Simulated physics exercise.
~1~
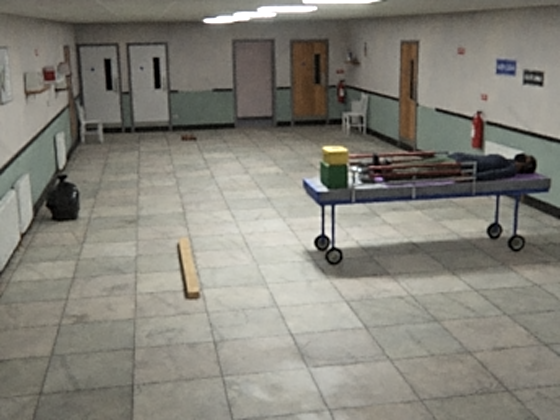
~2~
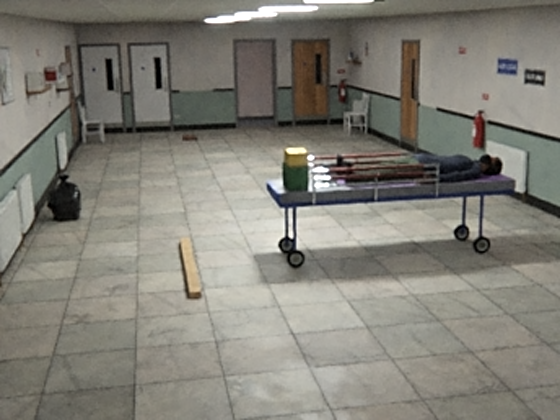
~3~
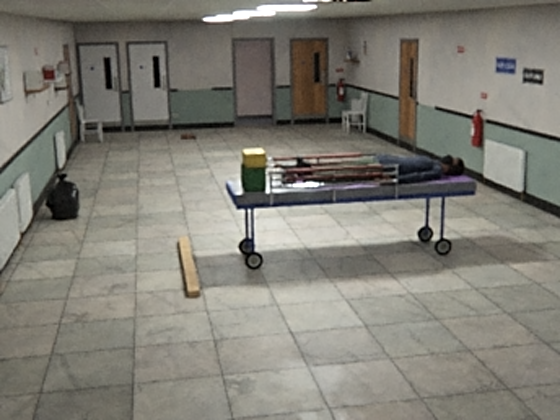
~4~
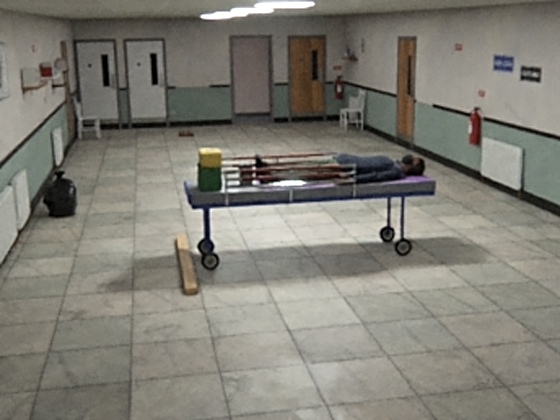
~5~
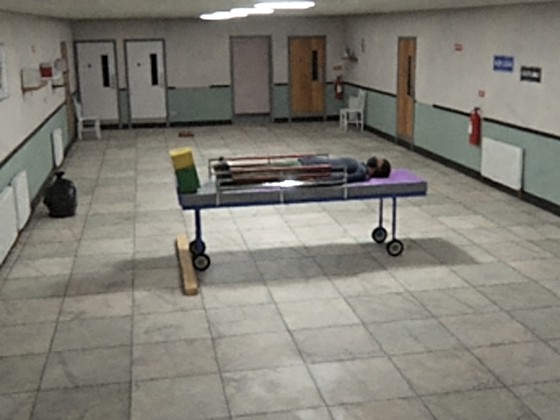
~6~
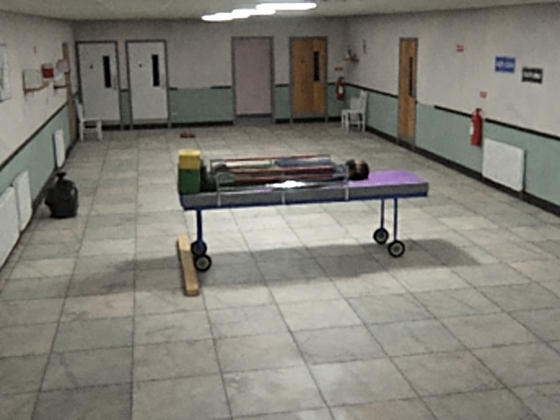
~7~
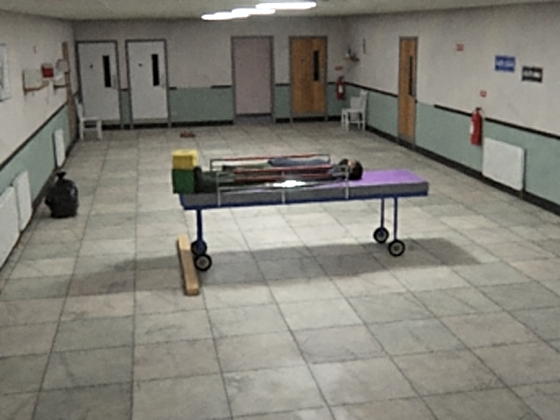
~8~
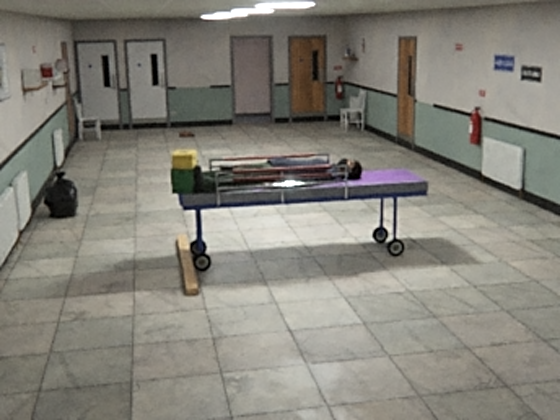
The clip shows a wheeled stretcher carrying a lying person and a yellow case on a green holdall rolling left along a tiled corridor until it stops at a wooden sill; the person slides left, the stacked cases tip briefly and settle, and everything stays aboard.
